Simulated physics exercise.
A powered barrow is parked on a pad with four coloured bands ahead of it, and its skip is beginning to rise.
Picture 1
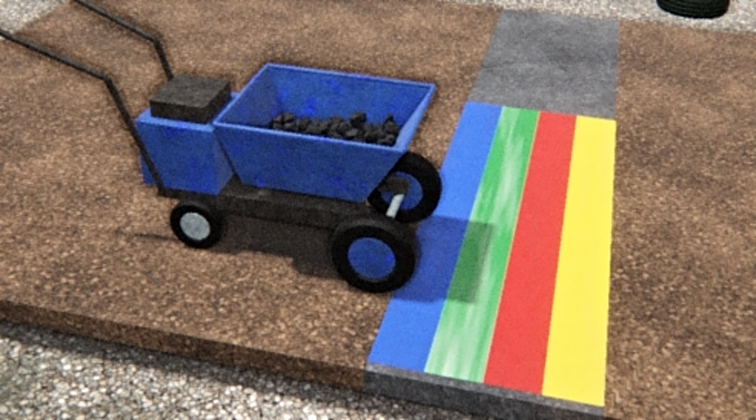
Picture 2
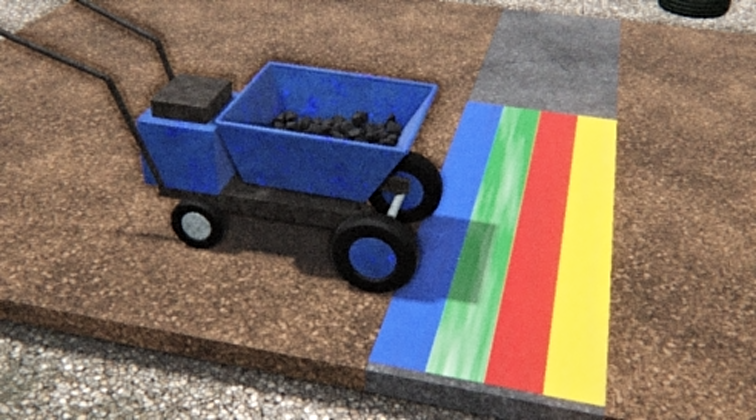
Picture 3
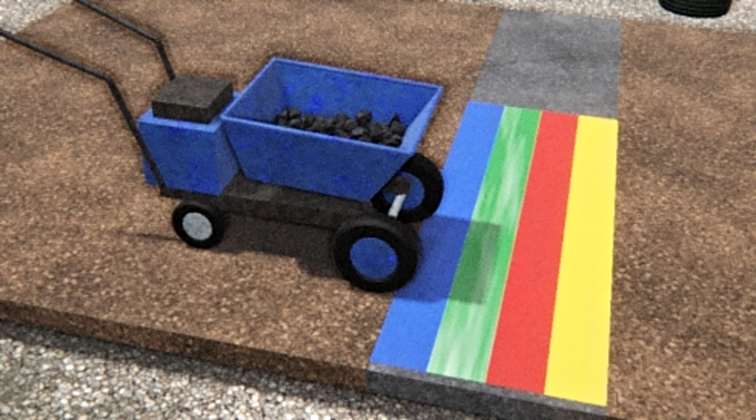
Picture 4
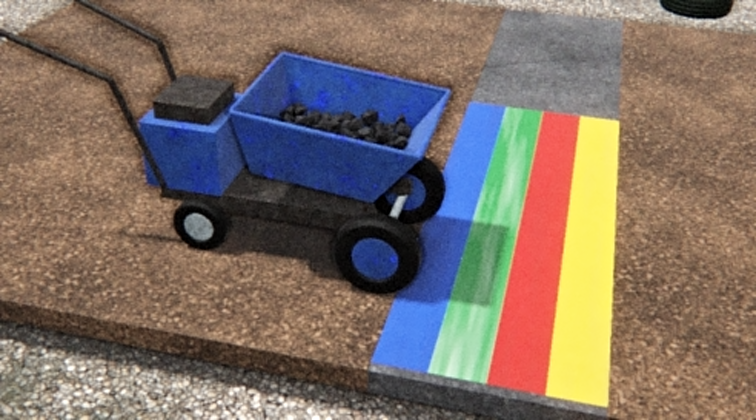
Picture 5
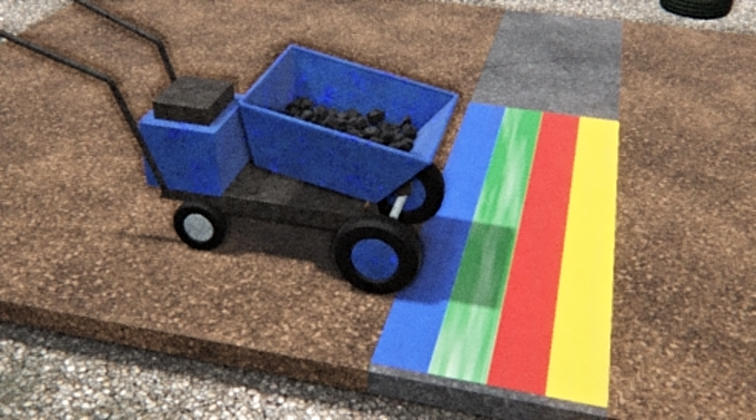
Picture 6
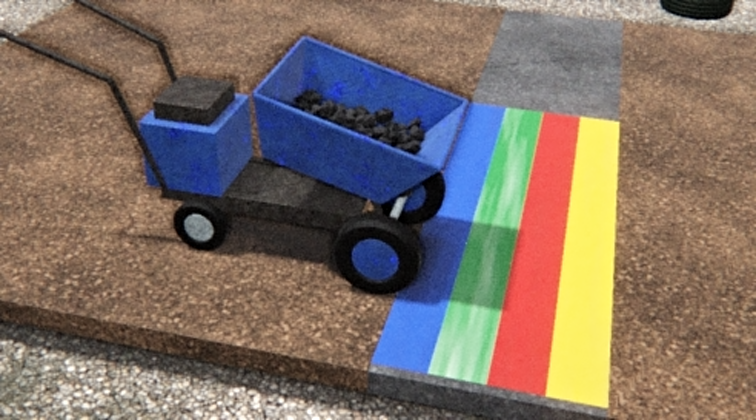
At first, a blue barrow with a skip of dark lumps sits level on brown ground, just left of four bands coloured blue, green, red and yellow. The skip then tilts gradually, its rear rising clear of the base and its front lip leaning right, while the lumps stay inside.
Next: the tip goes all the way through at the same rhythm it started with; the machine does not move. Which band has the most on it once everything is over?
Red.
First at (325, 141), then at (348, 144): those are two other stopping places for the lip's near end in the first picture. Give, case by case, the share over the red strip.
That works out to 20 per cent for the first position and 20 per cent for the second.
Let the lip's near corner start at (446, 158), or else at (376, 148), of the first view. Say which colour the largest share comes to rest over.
One: Yellow. Two: Red.
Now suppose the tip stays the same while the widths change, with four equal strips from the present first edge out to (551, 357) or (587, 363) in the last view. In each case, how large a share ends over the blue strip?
In order, 0 % and 0 %.
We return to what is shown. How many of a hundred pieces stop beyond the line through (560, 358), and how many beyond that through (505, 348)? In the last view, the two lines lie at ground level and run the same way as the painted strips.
Around 20 in a hundred for the first, 80 in a hundred for the second.
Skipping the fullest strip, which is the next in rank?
The next one is yellow.
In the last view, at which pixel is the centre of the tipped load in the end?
Once it all stops, the middle lies near (548, 278).
Just after the last frame, skip tipped steeply; every one in the skip.
A moment on, skip tipped right over; almost all in the skip; about a tenth over the red strip.
Further on, skip tipped right over; about a tenth in the skip; just a few over the green strip; roughly half over the red strip; roughly a quarter over the yellow strip; about a tenth off the paint.
When it is over, skip tipped right over; about a tenth in the skip; not one over the blue strip; just a few over the green strip; roughly half over the red strip; roughly a quarter over the yellow strip; about a tenth off the paint.
